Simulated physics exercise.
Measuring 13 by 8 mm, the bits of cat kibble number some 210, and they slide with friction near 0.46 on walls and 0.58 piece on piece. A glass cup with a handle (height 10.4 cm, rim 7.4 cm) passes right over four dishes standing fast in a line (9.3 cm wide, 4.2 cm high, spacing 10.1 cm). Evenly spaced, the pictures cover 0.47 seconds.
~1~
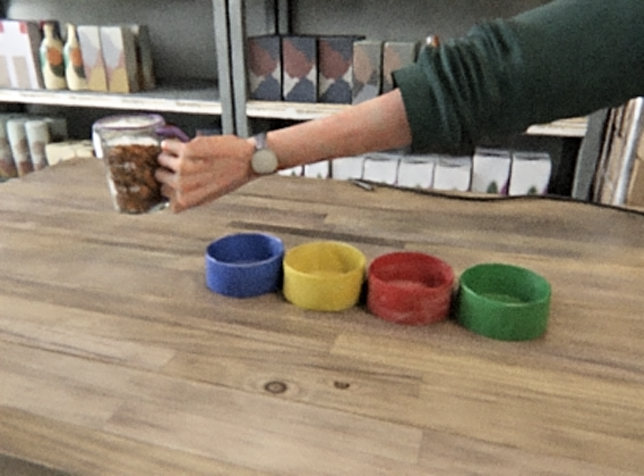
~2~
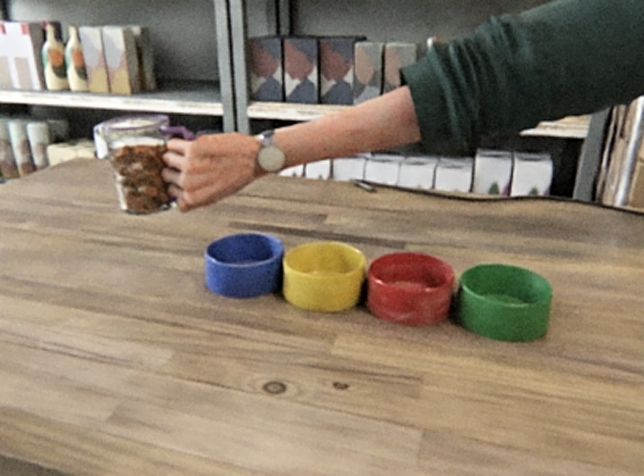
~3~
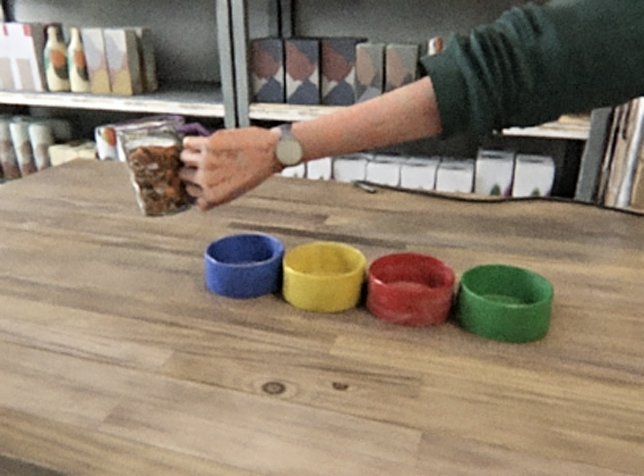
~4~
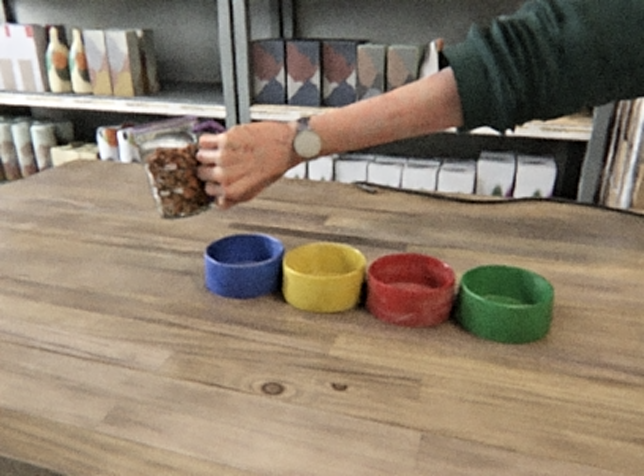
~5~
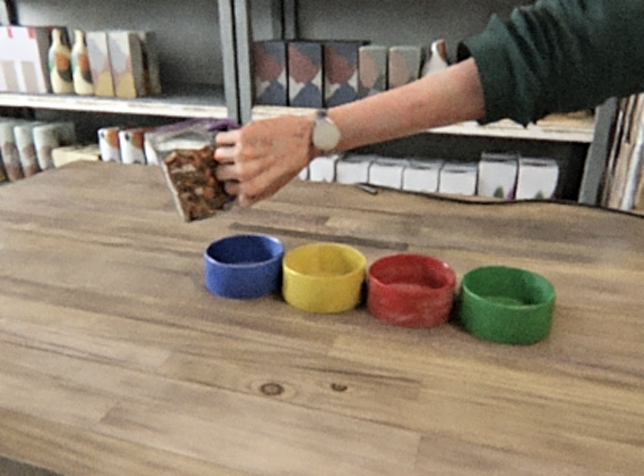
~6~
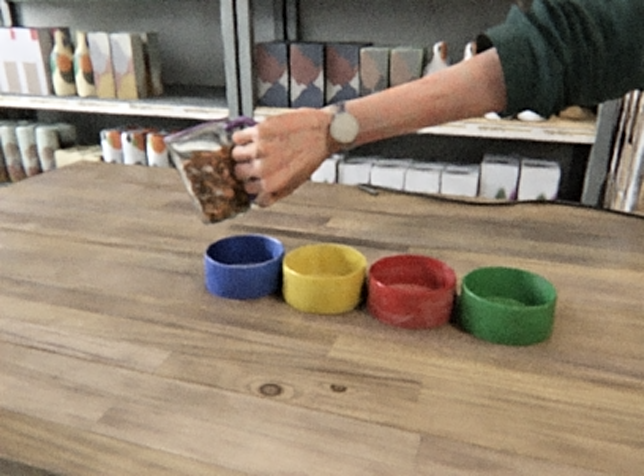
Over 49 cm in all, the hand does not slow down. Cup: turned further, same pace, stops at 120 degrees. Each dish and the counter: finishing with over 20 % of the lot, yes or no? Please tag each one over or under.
Red dish - under; blue dish - under; green dish - over; yellow dish - under; counter - under.
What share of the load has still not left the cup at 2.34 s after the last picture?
Somewhere near 25 per cent.
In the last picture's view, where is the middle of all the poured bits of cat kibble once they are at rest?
Approximately (503, 298) in the last picture.
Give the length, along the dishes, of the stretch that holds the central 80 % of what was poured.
Roughly 5 cm of the row.
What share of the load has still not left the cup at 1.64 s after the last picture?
Near 100 per cent of the load.
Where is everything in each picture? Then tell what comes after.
Cup at (136, 164), tilt 0 degrees, lip at (104, 120), moved 0.0 cm; middle of the pieces at (136, 174); blue dish at (245, 248); yellow dish at (325, 259); red dish at (411, 270); green dish at (505, 283), in the first frame.
Cup at (143, 165), tilt 2 degrees, lip at (109, 121), moved 0.9 cm; middle of the pieces at (143, 175), in the second frame.
Cup at (159, 166), tilt 6 degrees, lip at (124, 124), moved 3.3 cm; middle of the pieces at (160, 176), in the third frame.
Cup at (177, 168), tilt 10 degrees, lip at (139, 128), moved 5.7 cm; middle of the pieces at (178, 178), in the fourth frame.
Cup at (195, 170), tilt 15 degrees, lip at (154, 132), moved 8.1 cm; middle of the pieces at (197, 180), in the fifth frame.
Cup at (213, 172), tilt 19 degrees, lip at (171, 137), moved 10.5 cm; middle of the pieces at (216, 181); blue dish at (245, 250); yellow dish at (325, 261); red dish at (412, 273); green dish at (509, 286), in the sixth frame.
Then, 0.98 s after the last picture, tilt 66 degrees; cup holds 100 %.
Then, 1.64 s after the last picture, tilt 97 degrees; cup holds 100 %.
Then, 2.34 s after the last picture, tilt 120 degrees; cup holds 25 %, green 75 %.
In the end, red 0 %, blue 0 %, green 100 %, yellow 0 %, counter 0 %.
